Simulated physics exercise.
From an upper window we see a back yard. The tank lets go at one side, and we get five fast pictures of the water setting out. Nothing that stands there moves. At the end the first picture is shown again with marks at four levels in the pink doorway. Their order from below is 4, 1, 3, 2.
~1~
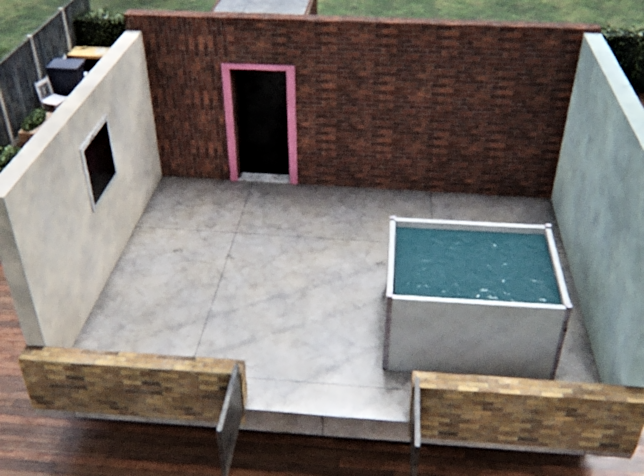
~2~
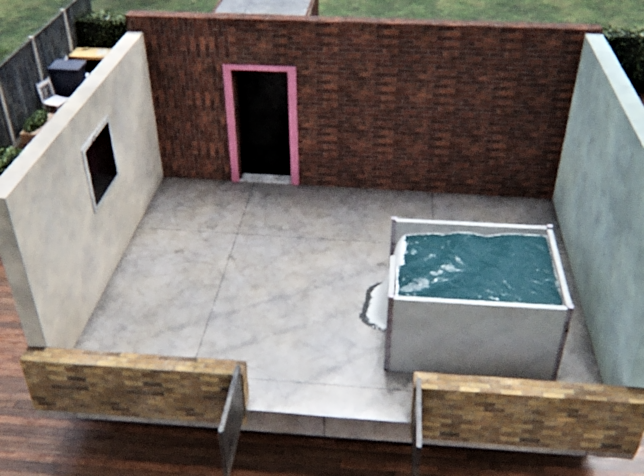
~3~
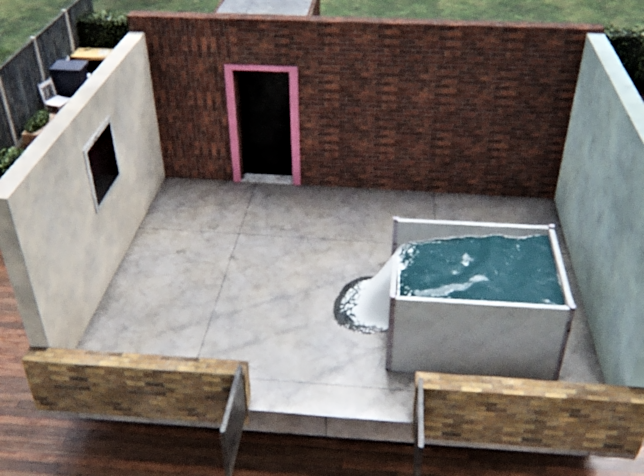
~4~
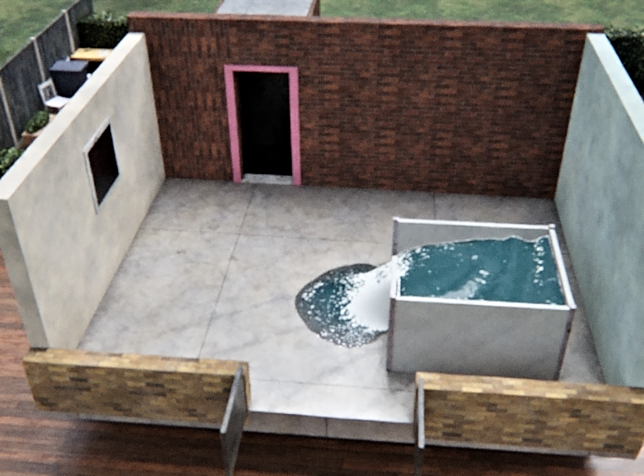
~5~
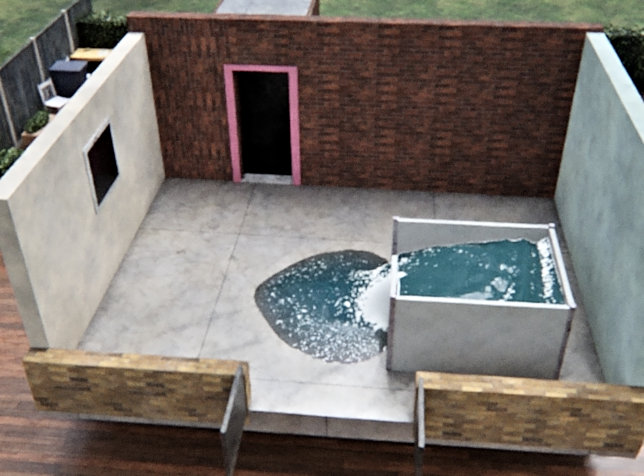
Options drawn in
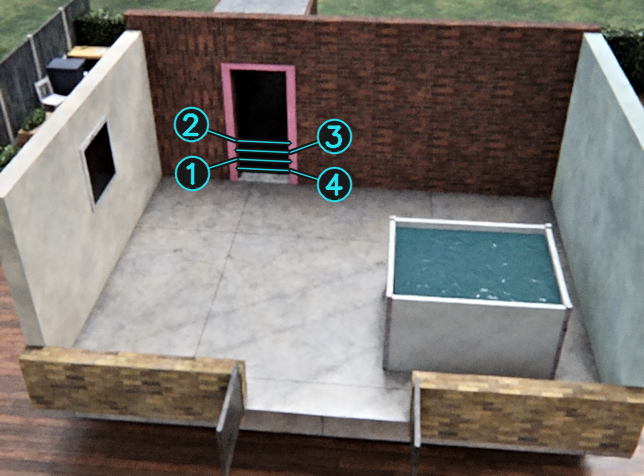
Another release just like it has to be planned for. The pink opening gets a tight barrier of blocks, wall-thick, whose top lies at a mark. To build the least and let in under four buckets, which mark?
Take 4.
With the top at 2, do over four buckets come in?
No, that is safe.
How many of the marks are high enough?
All four.
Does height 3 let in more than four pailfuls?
No, not at all.
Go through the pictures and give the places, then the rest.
Water in the tank at rest, its middle at (473, 265); foot of the pink doorway at (264, 182); open gate at (328, 362).
Water covers 1 % of the ground and shows as far out as (379, 288).
Water covers 2 % of the ground and shows as far out as (343, 318).
Water covers 6 % of the ground and shows as far out as (301, 301).
Water covers 11 % of the ground and shows as far out as (264, 287).
On the marked copy, 1 at (263, 160); 2 at (262, 141); 3 at (263, 151); 4 at (263, 169); from the bottom up 4, 1, 3, 2.
With 1, nothing gets over.
With 2, nothing gets over.
With 3, nothing gets over.
With 4, nothing gets over.
